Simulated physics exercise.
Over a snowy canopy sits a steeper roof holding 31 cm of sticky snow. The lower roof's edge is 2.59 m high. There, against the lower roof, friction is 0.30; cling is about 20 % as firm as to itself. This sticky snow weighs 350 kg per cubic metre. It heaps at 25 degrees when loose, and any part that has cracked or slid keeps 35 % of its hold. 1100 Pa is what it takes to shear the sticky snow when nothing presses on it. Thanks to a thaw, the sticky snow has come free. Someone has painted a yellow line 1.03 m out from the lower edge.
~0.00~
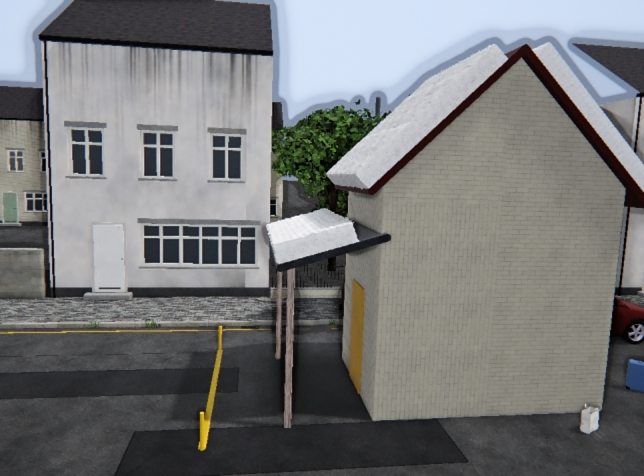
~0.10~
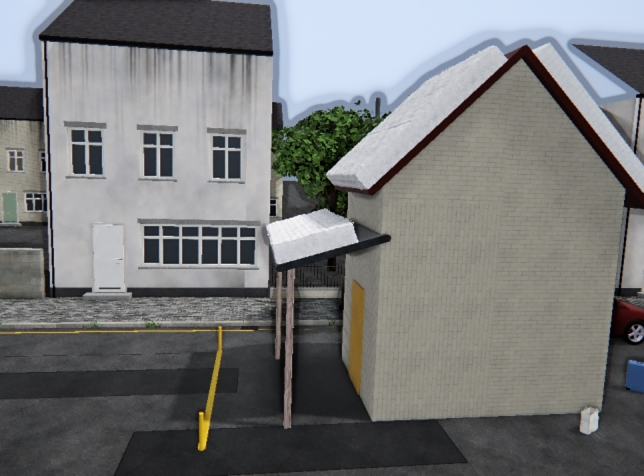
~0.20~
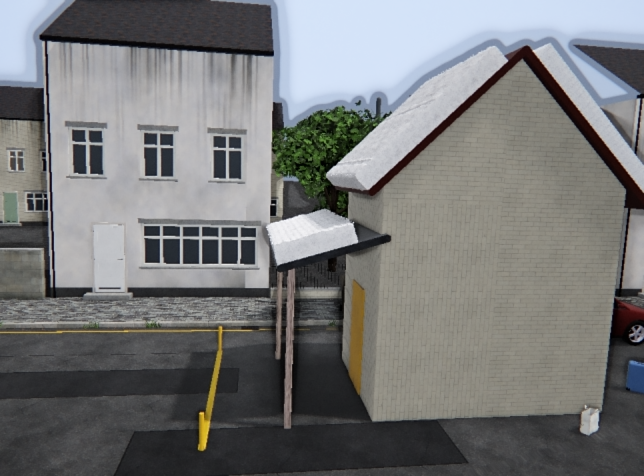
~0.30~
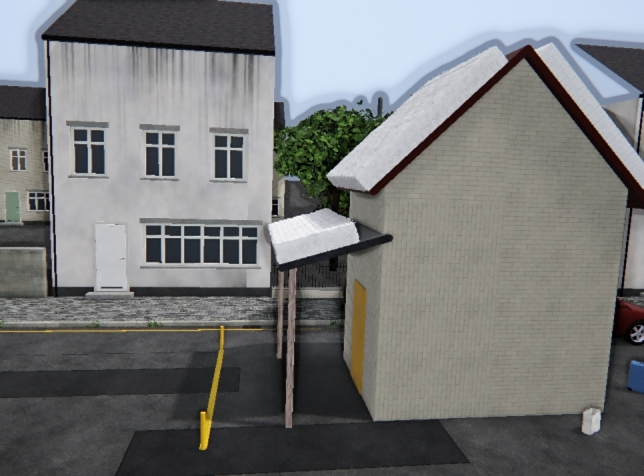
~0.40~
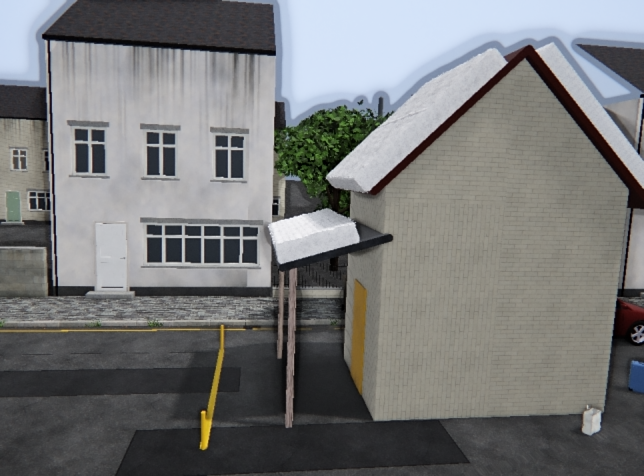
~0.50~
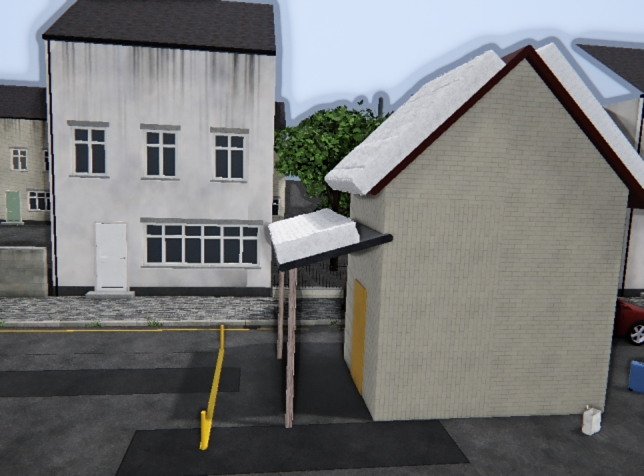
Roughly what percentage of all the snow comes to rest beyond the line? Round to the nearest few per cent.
Roughly 39 %.
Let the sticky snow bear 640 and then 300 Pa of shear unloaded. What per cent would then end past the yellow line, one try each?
Respectively 60 % and 65 %.
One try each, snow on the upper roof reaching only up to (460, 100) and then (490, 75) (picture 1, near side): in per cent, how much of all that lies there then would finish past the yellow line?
20 %, then 30 %.
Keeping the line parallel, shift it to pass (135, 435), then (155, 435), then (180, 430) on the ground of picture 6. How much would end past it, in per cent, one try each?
Roughly 8 %, then 16 %, then 25 %.
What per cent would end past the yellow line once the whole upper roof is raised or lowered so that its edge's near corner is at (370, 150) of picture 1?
55 per cent or so.
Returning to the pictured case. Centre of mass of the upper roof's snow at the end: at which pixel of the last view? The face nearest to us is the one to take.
Near face, approx. (236, 365).
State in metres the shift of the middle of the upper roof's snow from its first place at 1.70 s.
Straight-line shift: Around 1.4 m.
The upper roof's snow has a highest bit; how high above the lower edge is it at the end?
0.6 m.
After 1.05 s, none is below the lower edge and 0 % is past the line.
After 1.70 s, none is below the lower edge and 0 % is past the line.
After 2.35 s, 8 % is below the lower edge and 0 % is past the line.
After 3.00 s, 38 % is below the lower edge and 19 % is past the line.
After 6.00 s, at the end, 76 % is below the lower edge and 39 % is past the line.
